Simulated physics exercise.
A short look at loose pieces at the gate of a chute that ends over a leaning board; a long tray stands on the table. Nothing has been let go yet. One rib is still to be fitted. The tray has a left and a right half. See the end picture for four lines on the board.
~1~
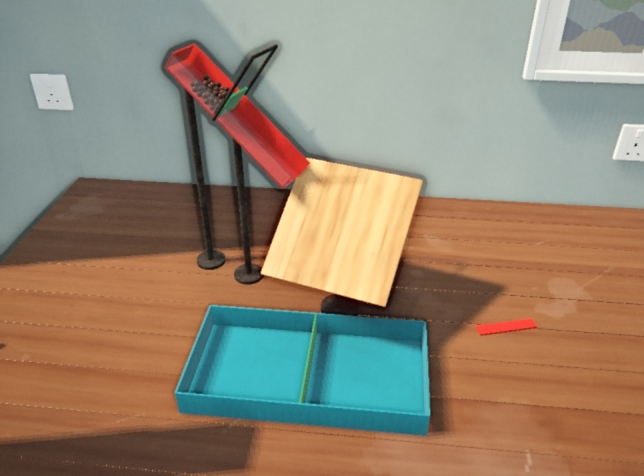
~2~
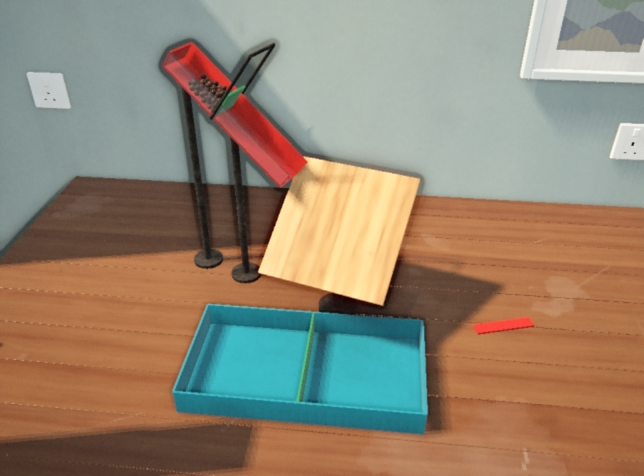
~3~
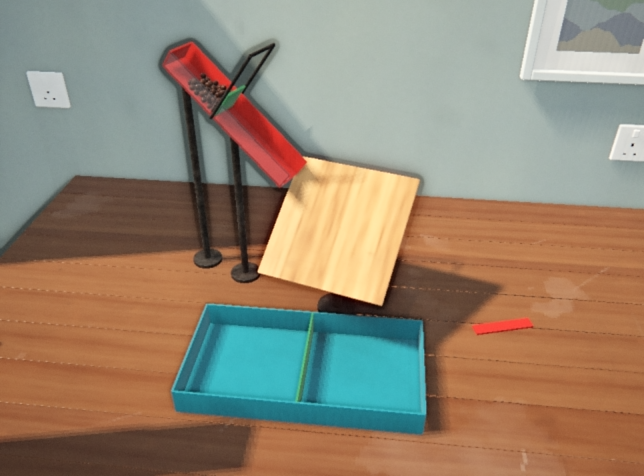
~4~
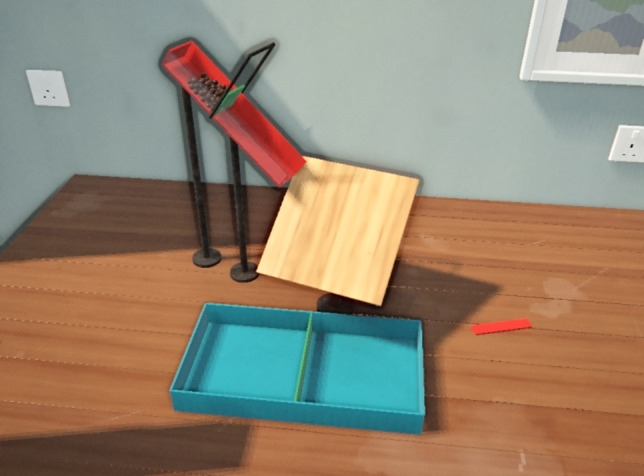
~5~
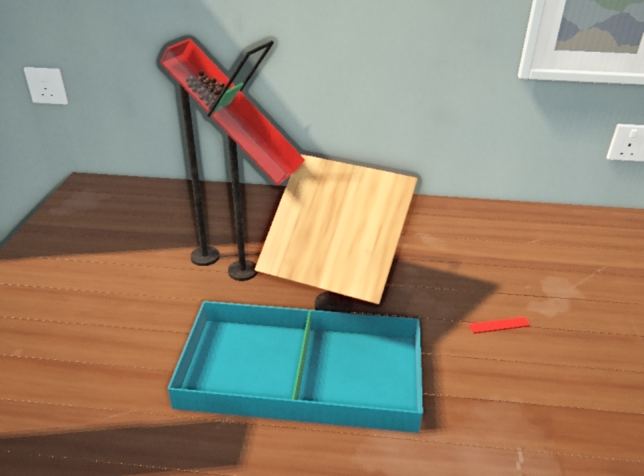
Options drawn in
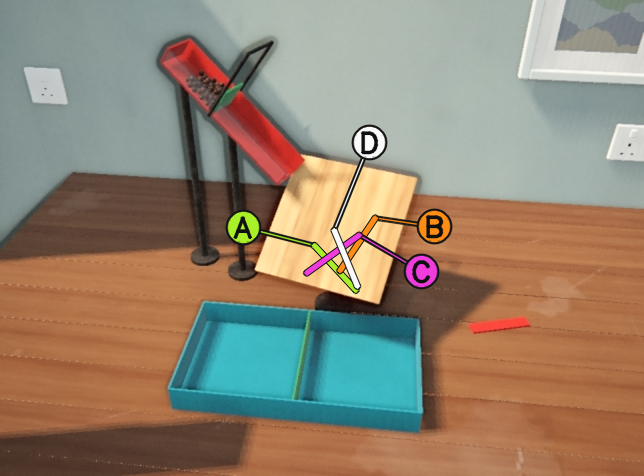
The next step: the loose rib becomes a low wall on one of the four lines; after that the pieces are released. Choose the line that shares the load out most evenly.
The best line is B.
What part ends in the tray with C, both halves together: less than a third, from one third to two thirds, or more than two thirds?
It is more than two thirds.
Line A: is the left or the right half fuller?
More lands on the right.
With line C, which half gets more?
More lands on the left.
On the marked copy, line A from (314, 245) to (355, 290); line B from (375, 217) to (340, 270); line C from (359, 235) to (306, 273); line D from (334, 230) to (357, 286).
Choosing A, of what is caught, about a quarter in the left half, most in the right.
Choosing B, of what is caught, about half in the left half, about half in the right.
Choosing C, of what is caught, nearly all in the left half, a small part in the right.
Choosing D, of what is caught, a small part in the left half, most in the right.
